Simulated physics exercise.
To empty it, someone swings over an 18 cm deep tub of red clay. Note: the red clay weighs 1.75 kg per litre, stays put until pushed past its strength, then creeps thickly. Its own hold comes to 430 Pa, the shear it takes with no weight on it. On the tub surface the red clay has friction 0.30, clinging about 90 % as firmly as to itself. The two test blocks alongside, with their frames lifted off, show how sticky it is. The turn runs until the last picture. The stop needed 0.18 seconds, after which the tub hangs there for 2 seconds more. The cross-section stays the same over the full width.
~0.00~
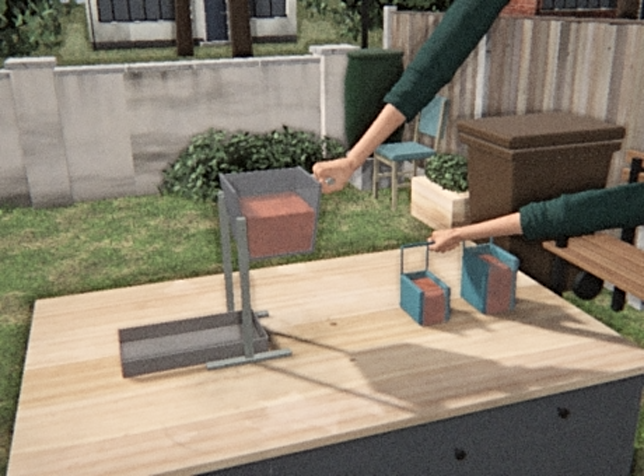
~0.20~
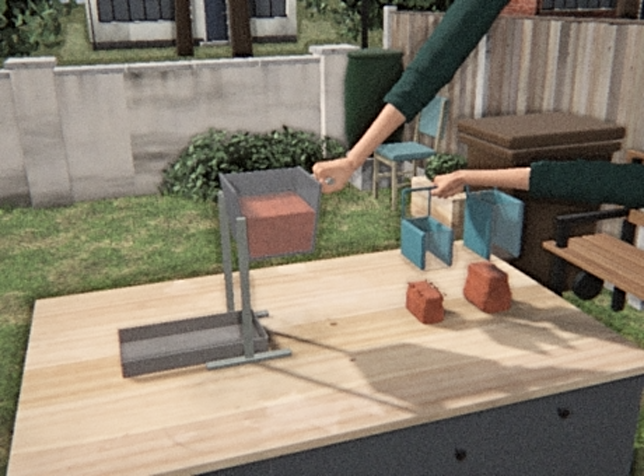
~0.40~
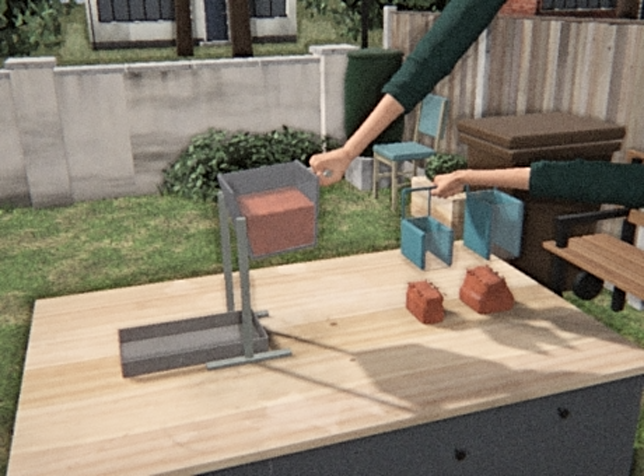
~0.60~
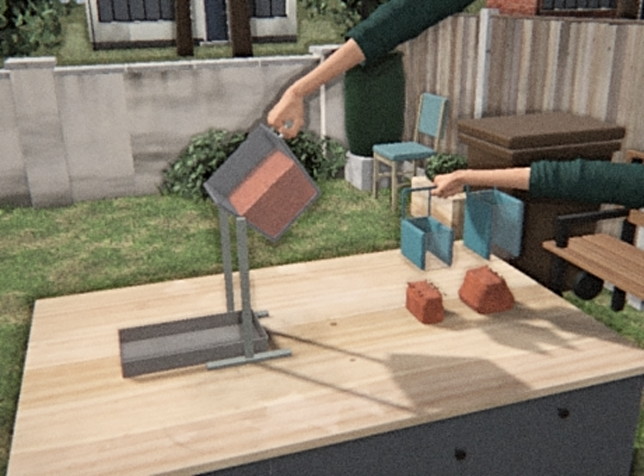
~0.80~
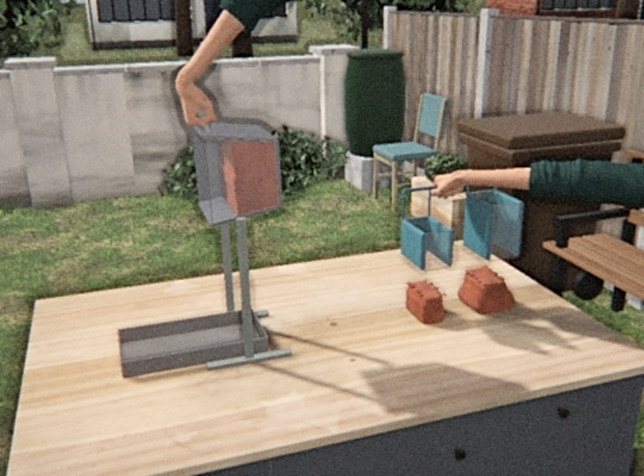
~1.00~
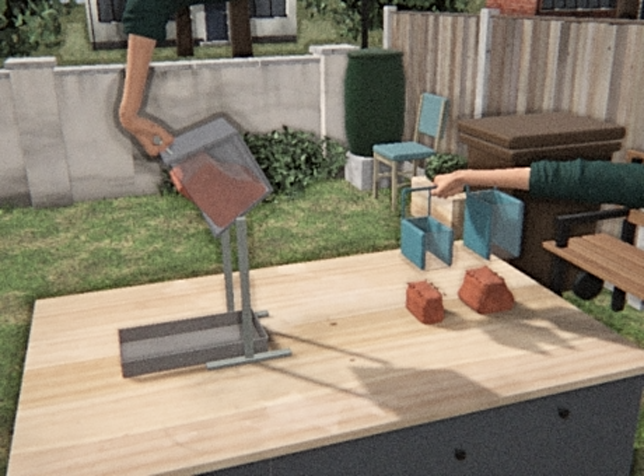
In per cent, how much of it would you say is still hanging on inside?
I would say around 7 percent.
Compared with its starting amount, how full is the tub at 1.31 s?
I'd say close to 7 %.
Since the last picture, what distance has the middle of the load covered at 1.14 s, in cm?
About 15 cm.
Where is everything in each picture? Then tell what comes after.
Handle-side rim at (319, 185), tilt 0 degrees; crest of the red clay at (245, 219); block heights 9.4 cm, 15 cm (left to right), in the first frame.
Handle-side rim at (319, 185), tilt 0 degrees; crest of the red clay at (245, 219); block heights 9.4 cm, 13 cm (left to right), in the second frame.
Handle-side rim at (316, 178), tilt 5 degrees; crest of the red clay at (309, 206); block heights 9.4 cm, 11 cm (left to right), in the third frame.
Handle-side rim at (278, 140), tilt 42 degrees; crest of the red clay at (292, 165); block heights 9.3 cm, 11 cm (left to right), in the fourth frame.
Handle-side rim at (203, 139), tilt 91 degrees; crest of the red clay at (235, 142); block heights 9.3 cm, 11 cm (left to right), in the fifth frame.
Handle-side rim at (168, 166), tilt 118 degrees; crest of the red clay at (206, 163); block heights 9.3 cm, 11 cm (left to right), in the sixth frame.
After 1.14 s, the tub is at 118 degrees and holds 30 %.
After 1.31 s, the tub is at 118 degrees and holds 7 %.
After 1.48 s, the tub is at 118 degrees and holds 7 %.
After 1.65 s, the tub is at 118 degrees and holds 7 %.
After 3.00 s, the tub is at 118 degrees and holds 7 %.
